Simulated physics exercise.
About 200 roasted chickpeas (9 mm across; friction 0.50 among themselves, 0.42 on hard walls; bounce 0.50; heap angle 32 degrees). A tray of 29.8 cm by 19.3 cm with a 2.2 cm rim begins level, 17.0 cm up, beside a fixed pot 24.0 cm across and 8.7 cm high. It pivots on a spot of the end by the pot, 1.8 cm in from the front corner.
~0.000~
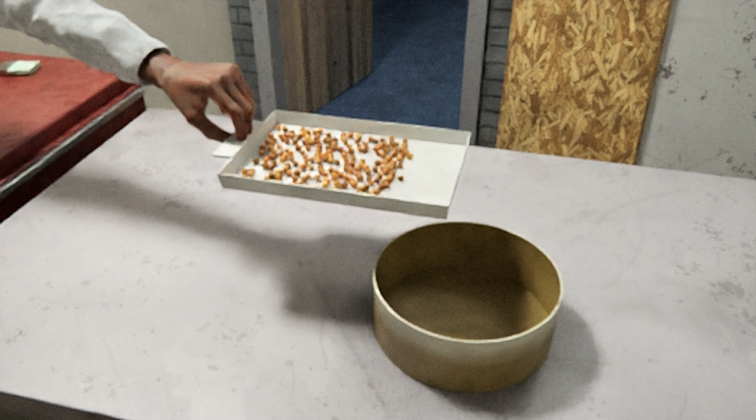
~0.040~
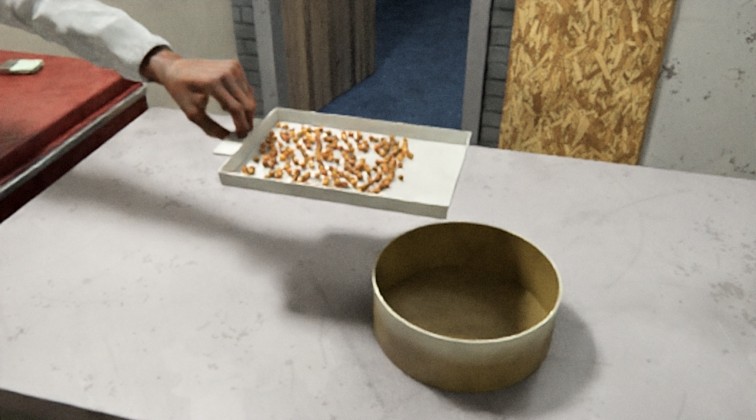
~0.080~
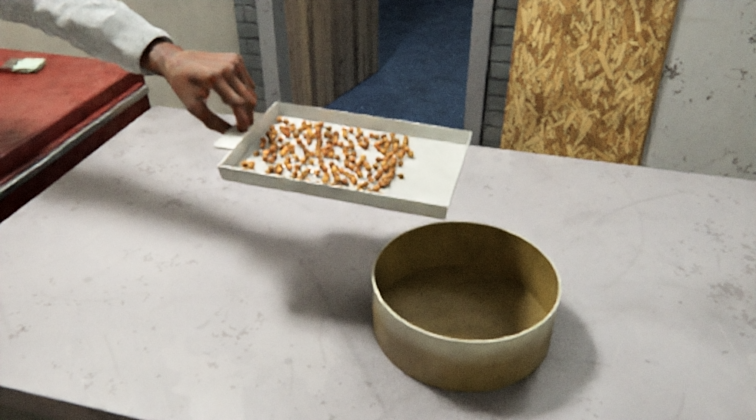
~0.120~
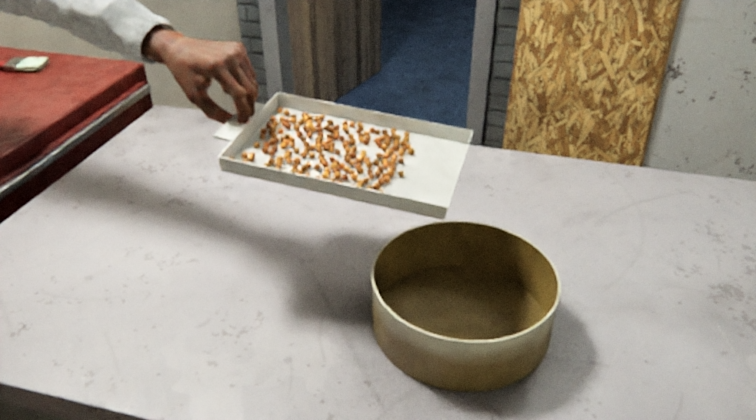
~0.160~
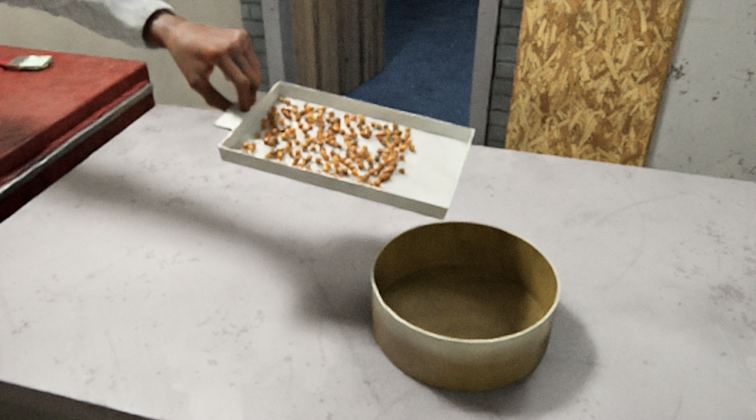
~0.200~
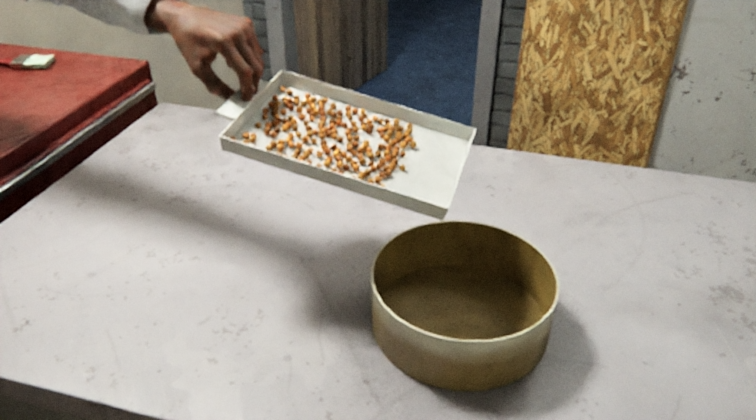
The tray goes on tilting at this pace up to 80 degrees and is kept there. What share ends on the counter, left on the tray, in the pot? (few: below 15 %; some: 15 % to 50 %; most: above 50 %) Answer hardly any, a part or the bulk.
Counter hardly any, tray the bulk, pot a part.
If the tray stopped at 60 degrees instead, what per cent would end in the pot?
In that case some 20 per cent.
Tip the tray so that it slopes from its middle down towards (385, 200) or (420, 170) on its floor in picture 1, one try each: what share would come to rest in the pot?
Some 10 and 10 per cent.
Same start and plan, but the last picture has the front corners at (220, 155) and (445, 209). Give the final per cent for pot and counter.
Pot 10, counter 0.
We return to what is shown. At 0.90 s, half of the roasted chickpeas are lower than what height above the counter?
Roughly 20 cm.
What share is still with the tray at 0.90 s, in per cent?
About 85 per cent.
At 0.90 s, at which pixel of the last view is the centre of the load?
Near (458, 180).
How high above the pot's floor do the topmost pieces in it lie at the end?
Roughly 1.5 cm.
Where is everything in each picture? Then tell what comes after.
Tray tilt 0 degrees, front corners at (220, 173) and (446, 204); middle of the pieces at (331, 161); pot at (467, 274), in the first frame.
Tray tilt 1 degrees, front corners at (220, 171) and (446, 204); middle of the pieces at (331, 159), in the second frame.
Tray tilt 2 degrees, front corners at (220, 165) and (446, 205); middle of the pieces at (331, 156), in the third frame.
Tray tilt 5 degrees, front corners at (221, 156) and (446, 205), lowest corner right front; middle of the pieces at (332, 150), in the fourth frame.
Tray tilt 8 degrees, front corners at (221, 146) and (446, 206), lowest corner right front; middle of the pieces at (333, 143), in the fifth frame.
Tray tilt 11 degrees, front corners at (222, 135) and (447, 206), lowest corner right front; middle of the pieces at (334, 137); pot at (464, 274). The tray's pace is about 80 degrees a second, in the sixth frame.
After 0.62 s, tilt 44 degrees; the tray holds 100 %, the pot 0 %.
Then, at 0.90 s, tilt 66 degrees; the tray holds 85 %, the pot 5 %.
Then, at 1.29 s, tilt 80 degrees; the tray holds 70 %, the pot 25 %.
By 2.3 s all is still; counter 0 %, tray 60 %, pot 40 %.
